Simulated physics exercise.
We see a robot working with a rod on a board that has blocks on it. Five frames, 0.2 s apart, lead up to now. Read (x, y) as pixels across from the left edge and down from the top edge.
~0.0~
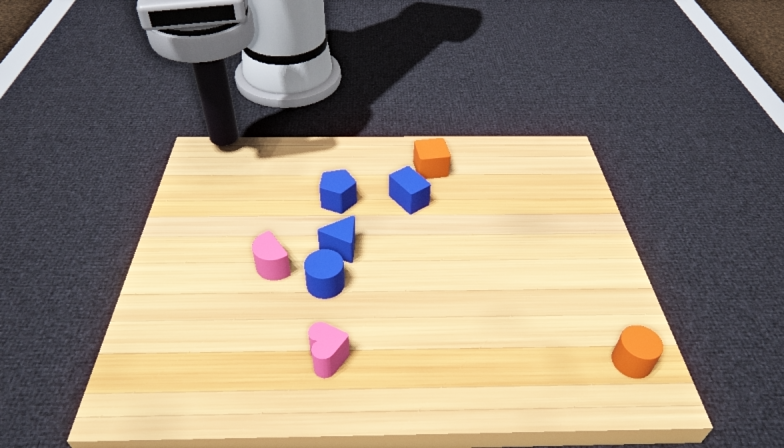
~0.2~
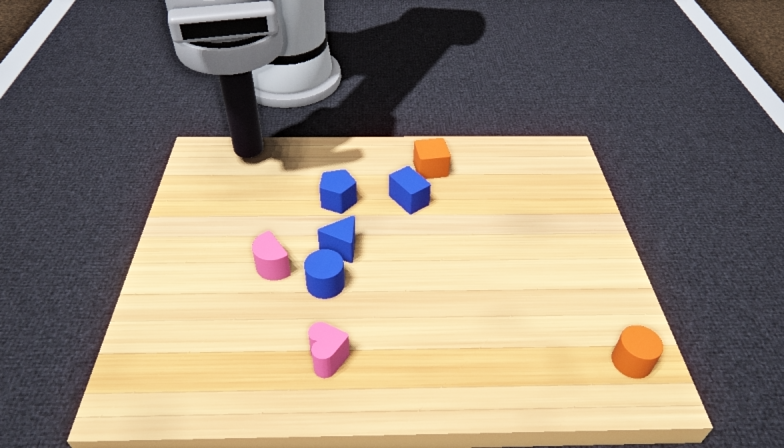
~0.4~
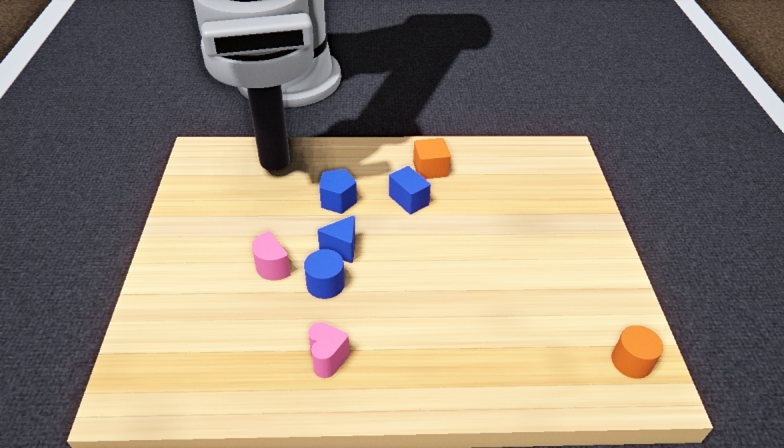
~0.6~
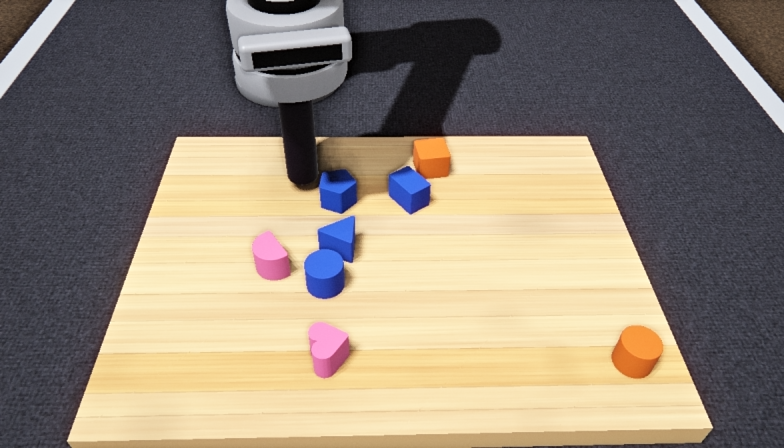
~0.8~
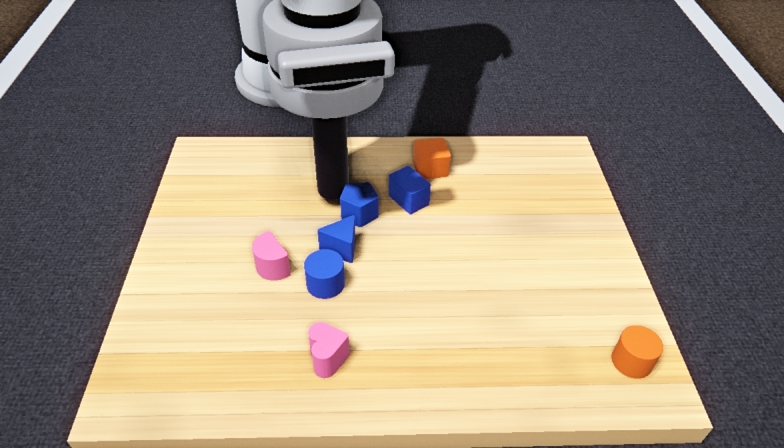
A robot arm lowered over a wooden board slid its black rod right and toward the viewer among scattered blocks, then nudged the blue five-sided block a little toward the blue rectangular one.
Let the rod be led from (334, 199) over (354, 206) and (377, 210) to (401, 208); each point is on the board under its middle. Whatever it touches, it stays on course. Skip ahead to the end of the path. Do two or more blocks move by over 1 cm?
Short answer: Yes.
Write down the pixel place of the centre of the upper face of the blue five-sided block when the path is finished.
(391, 212)
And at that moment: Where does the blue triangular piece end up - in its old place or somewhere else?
Once the path is done, it remains where it sat before.
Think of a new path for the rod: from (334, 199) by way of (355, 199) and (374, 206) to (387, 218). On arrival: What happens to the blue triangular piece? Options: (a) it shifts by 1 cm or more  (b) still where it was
Correct choice: B.
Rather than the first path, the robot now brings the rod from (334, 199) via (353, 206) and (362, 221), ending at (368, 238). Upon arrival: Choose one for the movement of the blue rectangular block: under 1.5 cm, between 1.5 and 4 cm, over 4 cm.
Displacement: Within 1.5 cm.
The first path, step by step. Halfway along, rod at (366, 201); blue five-sided block at (383, 208), turned 35° clockwise.
At the end, rod at (402, 201); blue triangular piece unmoved; blue five-sided block at (391, 212), turned 70° clockwise; blue rectangular block at (425, 176), turned 10° anticlockwise.
